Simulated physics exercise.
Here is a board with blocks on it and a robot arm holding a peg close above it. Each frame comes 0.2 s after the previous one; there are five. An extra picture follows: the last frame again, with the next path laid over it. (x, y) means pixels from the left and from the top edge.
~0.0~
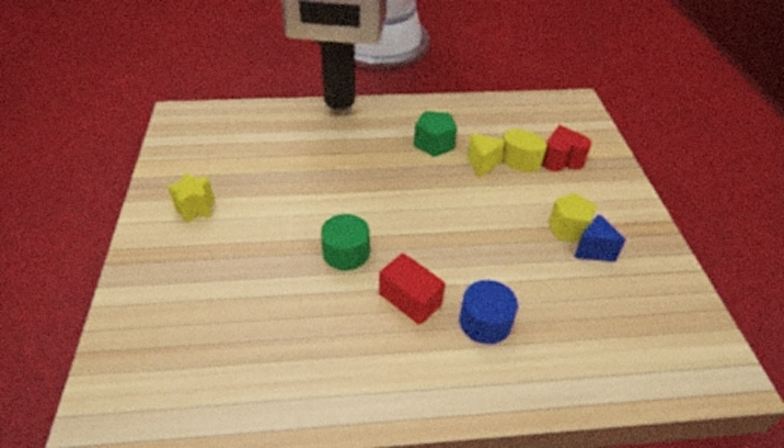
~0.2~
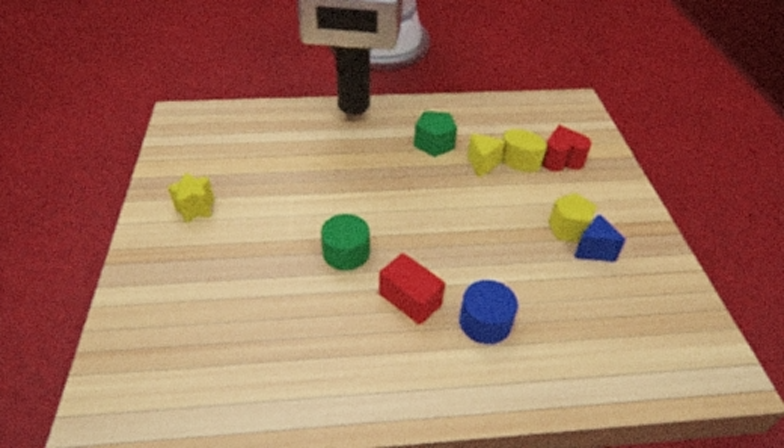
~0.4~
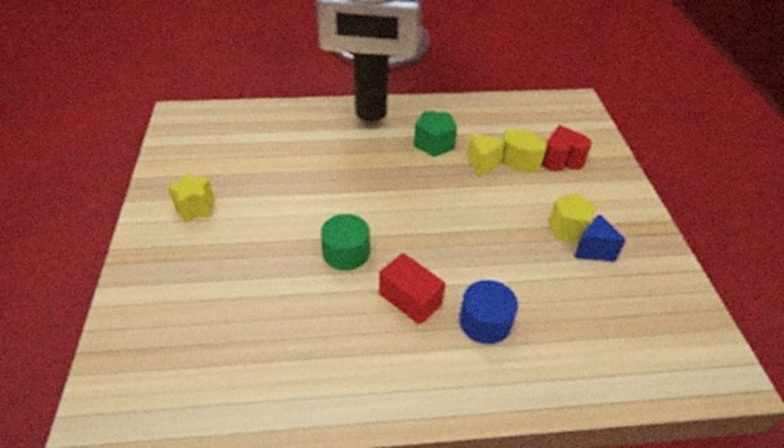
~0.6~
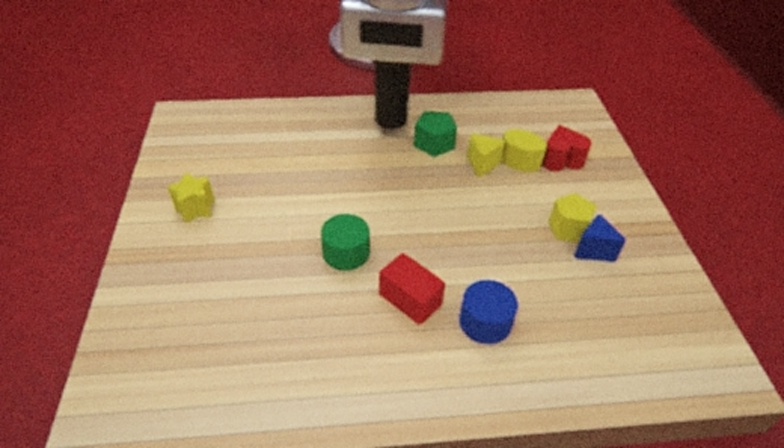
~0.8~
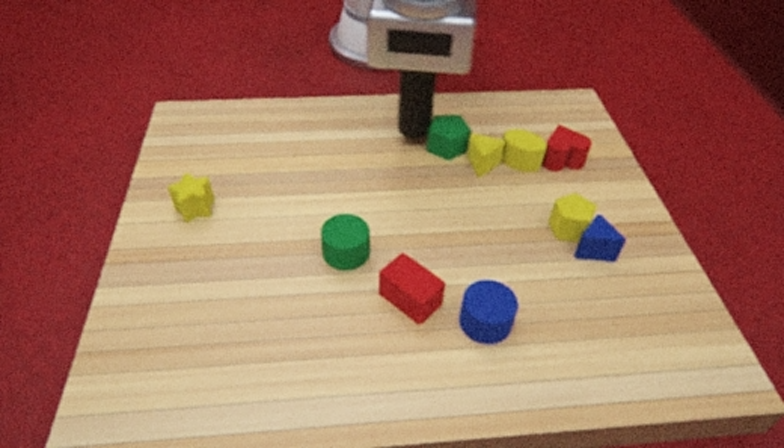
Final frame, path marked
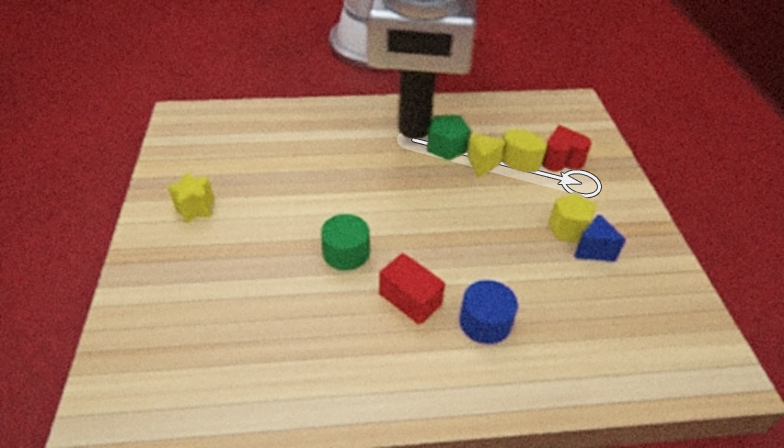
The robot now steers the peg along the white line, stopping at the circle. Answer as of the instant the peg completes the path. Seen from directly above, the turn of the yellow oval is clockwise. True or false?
True
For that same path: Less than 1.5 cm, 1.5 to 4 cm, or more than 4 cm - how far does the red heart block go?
It moves more than 4 cm.
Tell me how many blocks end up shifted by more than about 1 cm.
The push moves three or more blocks more than 1 cm.
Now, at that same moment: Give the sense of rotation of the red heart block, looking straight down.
Twists anticlockwise.
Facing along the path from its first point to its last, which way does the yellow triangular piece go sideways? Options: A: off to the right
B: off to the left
I'll go with A - off to the right.
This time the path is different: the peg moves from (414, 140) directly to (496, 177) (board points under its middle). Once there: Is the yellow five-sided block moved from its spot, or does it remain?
The answer is that it remains undisturbed.
Drawn move, straight from (414, 140) to (581, 184).
On the path given first. One third of the way, peg (469, 143); green five-sided block (507, 131), turned 40° anticlockwise; yellow triangular piece (516, 154), turned 70° clockwise; yellow oval (543, 142), turned 45° clockwise; red heart block (576, 141), turned 30° anticlockwise.
Two thirds of the way, peg (526, 158); green five-sided block (541, 127), turned 75° anticlockwise; yellow triangular piece (541, 166), turned 95° clockwise; yellow oval (574, 141), turned 85° clockwise; red heart block (608, 147), turned 20° anticlockwise.
At the end, peg (585, 172); green five-sided block (543, 127), turned 80° anticlockwise; yellow triangular piece (551, 172), turned 125° clockwise; yellow oval (592, 140), turned 20° clockwise; red heart block (630, 146), turned 20° anticlockwise.
